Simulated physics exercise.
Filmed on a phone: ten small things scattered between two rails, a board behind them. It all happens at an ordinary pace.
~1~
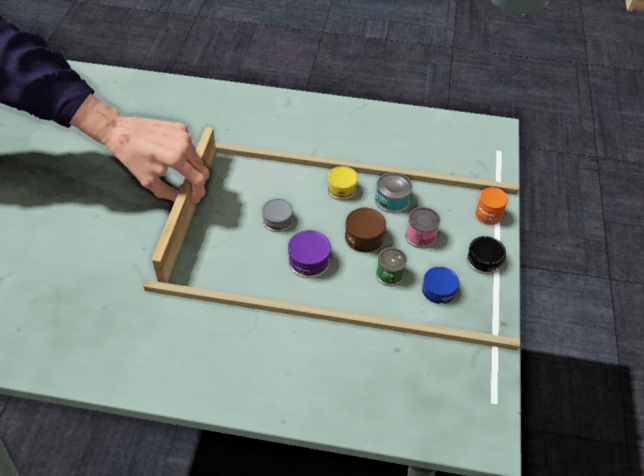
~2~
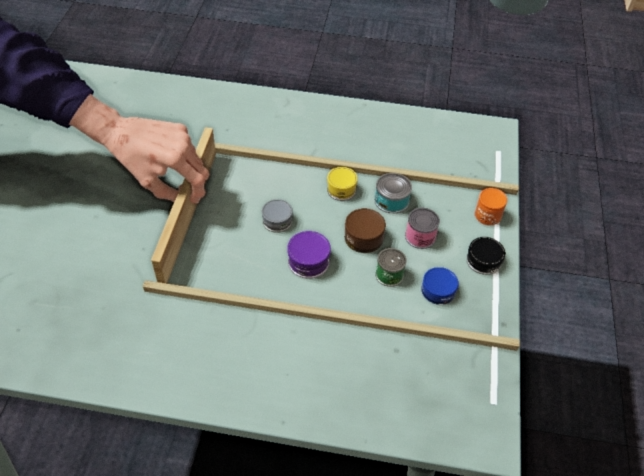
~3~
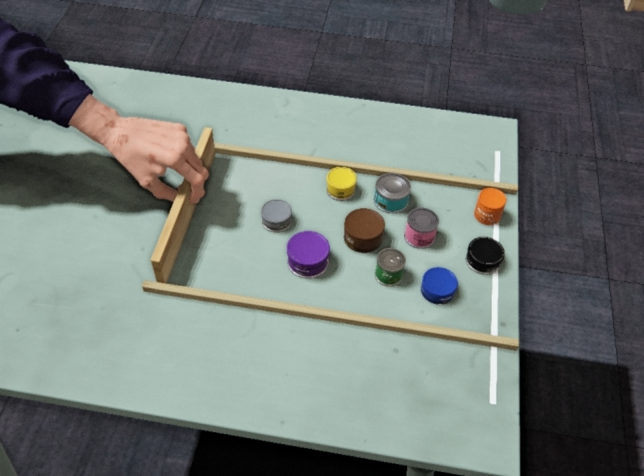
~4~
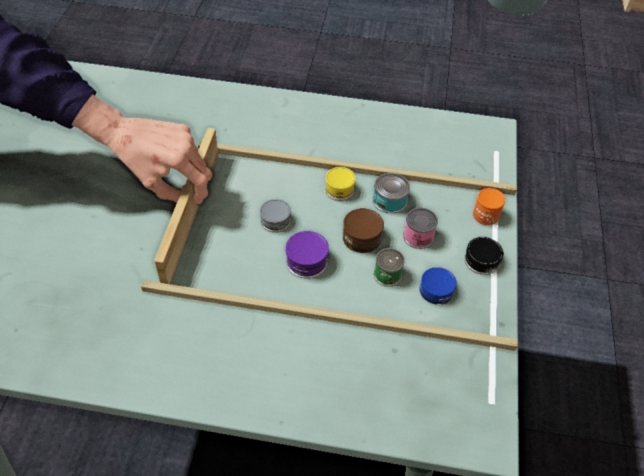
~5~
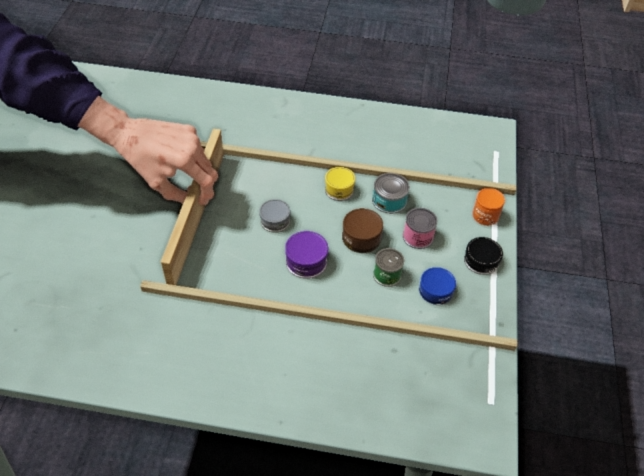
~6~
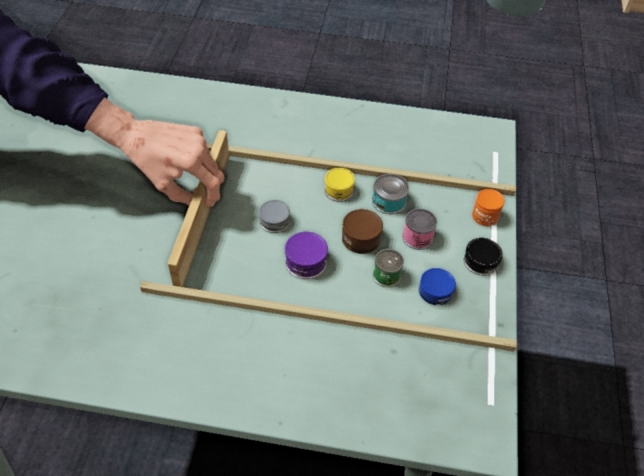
A hand slides the wooden board slightly right between two rails toward scattered, unmoving colourful tubs.
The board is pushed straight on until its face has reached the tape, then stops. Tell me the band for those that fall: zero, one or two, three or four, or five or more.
Here the number that fall off is five or more.
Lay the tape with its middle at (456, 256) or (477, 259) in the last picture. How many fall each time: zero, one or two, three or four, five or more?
For each place: Three or four; at least five.
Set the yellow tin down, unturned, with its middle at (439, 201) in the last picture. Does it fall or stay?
The yellow tin tumbles off.
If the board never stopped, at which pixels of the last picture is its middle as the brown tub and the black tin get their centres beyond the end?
At (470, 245) for the brown tub; at (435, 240) for the black tin.
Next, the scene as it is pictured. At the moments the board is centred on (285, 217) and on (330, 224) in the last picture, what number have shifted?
First 1, then 4.
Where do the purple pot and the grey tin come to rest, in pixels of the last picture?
The purple pot at (517, 298), the grey tin at (511, 256).
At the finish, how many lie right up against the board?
4 of them.
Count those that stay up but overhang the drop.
Overhanging: 4.
Soon after, none off yet; orange tub at rest near (488, 208); black tin at rest near (483, 256); blue tub at rest near (437, 287).
Then, none off yet; orange tub at rest near (488, 208); black tin at rest near (483, 256); blue tub moving near (446, 290).
Further on, none off yet; orange tub moved about its own width near (523, 213); black tin moved about its own width near (520, 258); blue tub moved well along near (524, 314).
At rest, the number that fall off is five or more; fallen, brown tub, turquoise pot, green tin, blue tub, black tin and orange tub.
